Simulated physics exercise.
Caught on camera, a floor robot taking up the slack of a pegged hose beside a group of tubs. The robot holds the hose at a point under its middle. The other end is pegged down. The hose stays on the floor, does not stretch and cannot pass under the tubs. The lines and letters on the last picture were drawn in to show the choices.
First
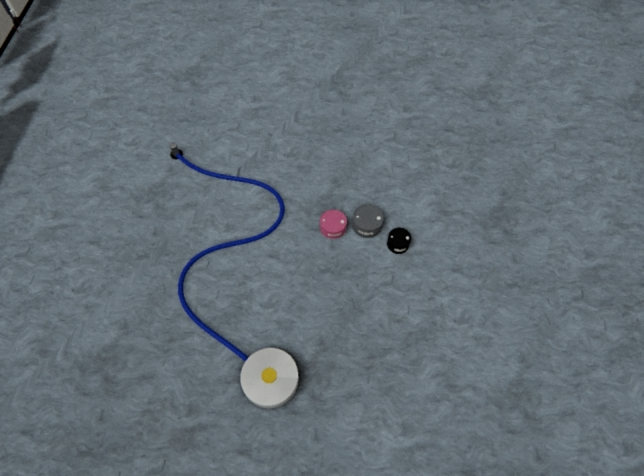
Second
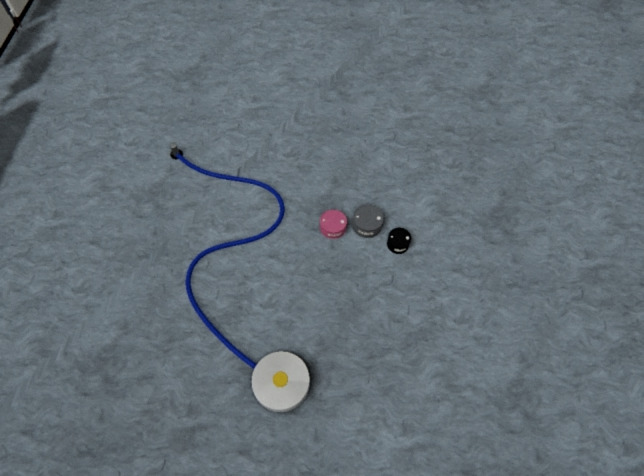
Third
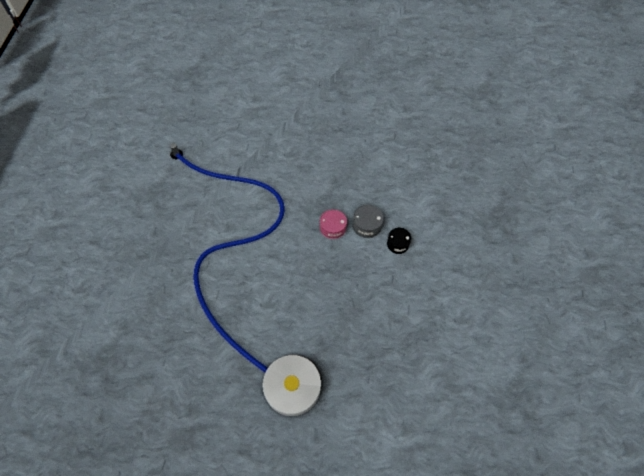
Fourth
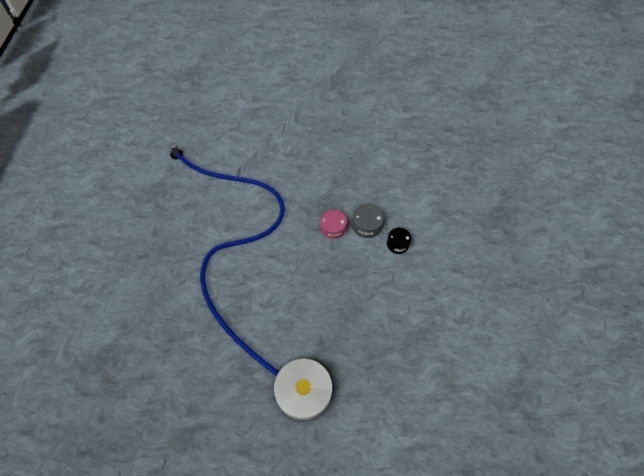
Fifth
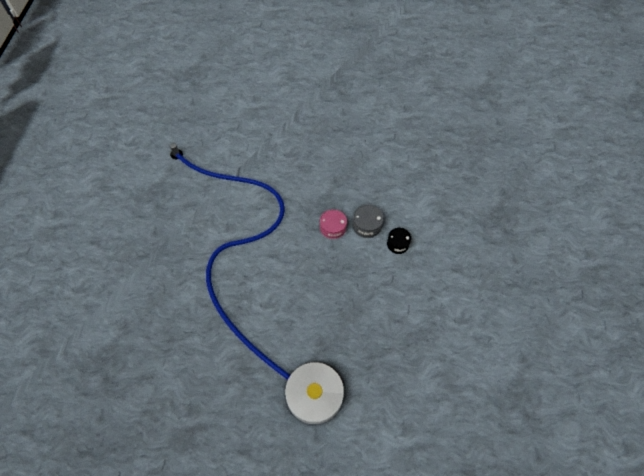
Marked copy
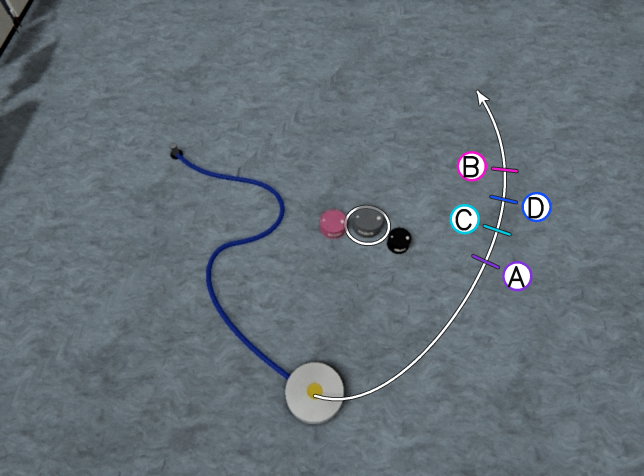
A round white robot with a yellow center slid slowly to the right and slightly downward, drawing the lower bend of a blue hose along with it, while the pink, grey and black tubs stayed still.
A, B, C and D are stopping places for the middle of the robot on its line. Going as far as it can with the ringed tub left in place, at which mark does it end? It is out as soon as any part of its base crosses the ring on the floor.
Mark B.
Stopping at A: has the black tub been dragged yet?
By then, no.
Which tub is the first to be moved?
The black one.
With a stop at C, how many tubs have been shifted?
The count is none.
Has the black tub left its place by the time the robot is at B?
Yes.
On the marked copy, A at (486, 262); B at (505, 170); C at (497, 230); D at (504, 199); the ring at (367, 225); the route from (315, 396) via (488, 255) to (477, 92).
With B. Early on, robot (434, 341); grey tub (368, 221).
Further on, robot (493, 245); grey tub (368, 221).
At the end, robot (507, 165); grey tub (368, 221); black tub (394, 221); the grey tub is still in its ring.
As for the rest, A is safe but short; C is safe but short; D is safe but short.
